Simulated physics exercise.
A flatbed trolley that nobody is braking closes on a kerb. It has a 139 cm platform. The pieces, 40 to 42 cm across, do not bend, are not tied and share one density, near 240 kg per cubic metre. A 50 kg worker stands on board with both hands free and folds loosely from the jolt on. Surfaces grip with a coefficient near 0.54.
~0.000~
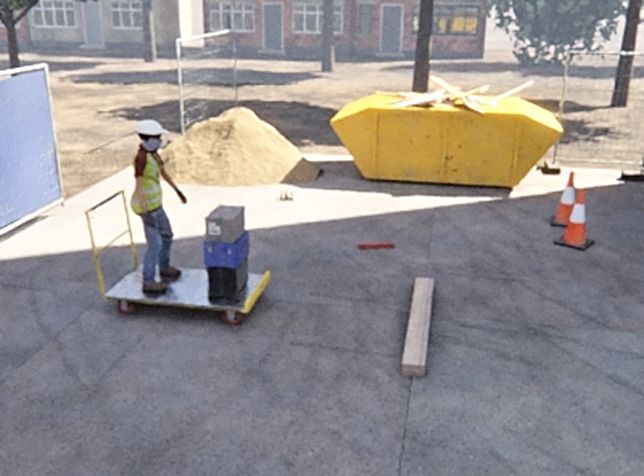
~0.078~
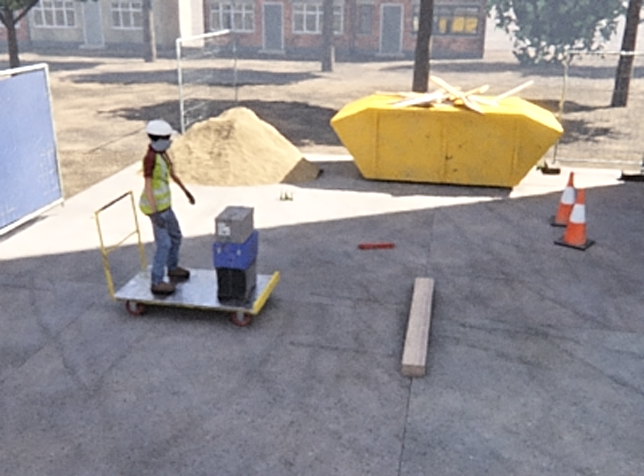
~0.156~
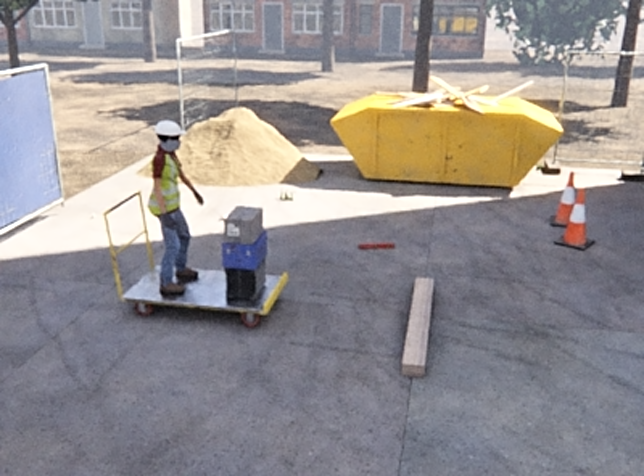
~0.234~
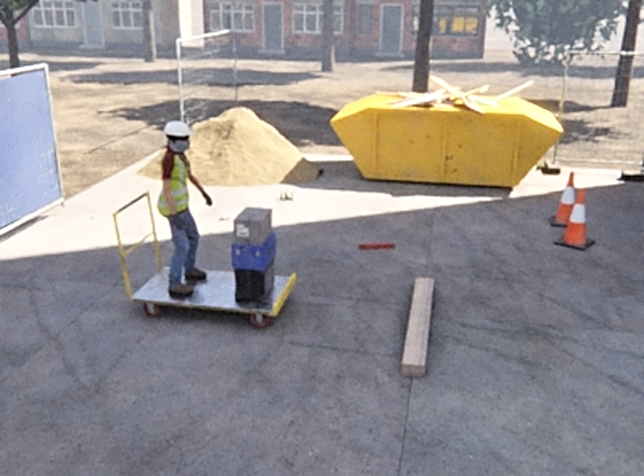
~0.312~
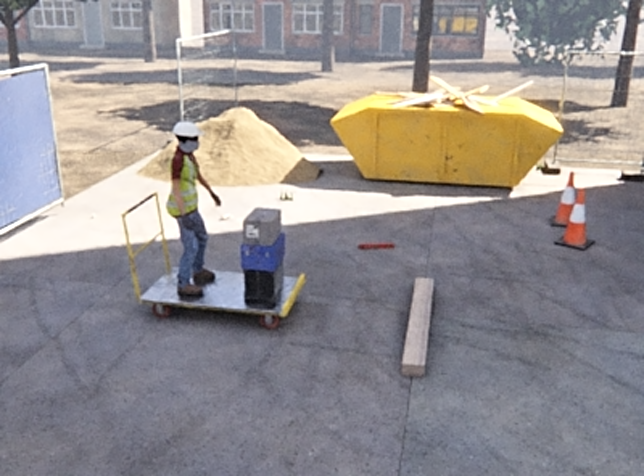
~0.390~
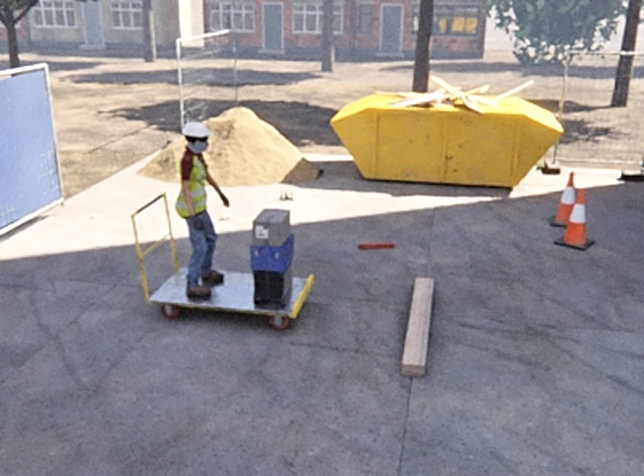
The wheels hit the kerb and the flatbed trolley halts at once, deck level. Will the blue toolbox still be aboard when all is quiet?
The blue toolbox flies off.
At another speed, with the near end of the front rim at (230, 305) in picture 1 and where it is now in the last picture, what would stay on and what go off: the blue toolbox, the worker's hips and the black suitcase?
In that case blue off, hips on, black on.
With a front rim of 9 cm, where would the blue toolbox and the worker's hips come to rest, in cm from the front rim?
In that case blue 40 past, hips 80 behind.
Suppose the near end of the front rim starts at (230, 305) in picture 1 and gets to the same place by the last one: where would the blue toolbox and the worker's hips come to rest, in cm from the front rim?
In that case blue 70 past, hips 80 behind.
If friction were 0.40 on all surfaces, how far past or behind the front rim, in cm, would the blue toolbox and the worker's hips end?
In that case blue 20 past, hips 80 behind.
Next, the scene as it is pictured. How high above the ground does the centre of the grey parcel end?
Roughly 15 cm above it.
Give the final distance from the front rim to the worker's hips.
About 80 cm behind the rim.
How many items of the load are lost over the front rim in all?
2 in all.
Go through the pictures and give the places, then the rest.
The first picture shows blue toolbox (227, 247), grey parcel (226, 223), rim corner (246, 309); 155 cm short of the stop.
The second picture shows blue toolbox (236, 248), grey parcel (235, 224), rim corner (255, 310); 146 cm short of the stop.
The third picture shows blue toolbox (245, 249), grey parcel (244, 225), rim corner (265, 311); 137 cm short of the stop.
The fourth picture shows blue toolbox (254, 249), grey parcel (253, 225), rim corner (274, 312); 128 cm short of the stop.
The fifth picture shows blue toolbox (264, 250), grey parcel (263, 226), rim corner (284, 313); 119 cm short of the stop.
The sixth picture shows blue toolbox (273, 251), grey parcel (272, 227), rim corner (294, 314); 110 cm short of the stop. Speed about 1.2 m/s.
The wheels strike at 1.34 s.
After 1.59 s the blue toolbox is 15 cm behind the rim, tilted 15°, near (407, 259) in the last picture's view.
After 1.89 s the blue toolbox is 4 cm behind the rim, tilted 25°, near (419, 261) in the last picture's view.
After 2.34 s the blue toolbox is 34 cm past the rim, tilted 85°, near (458, 314) in the last picture's view.
Final state at 2.7 s, past the rim, blue toolbox and grey parcel; behind it, black suitcase and the worker's hips.
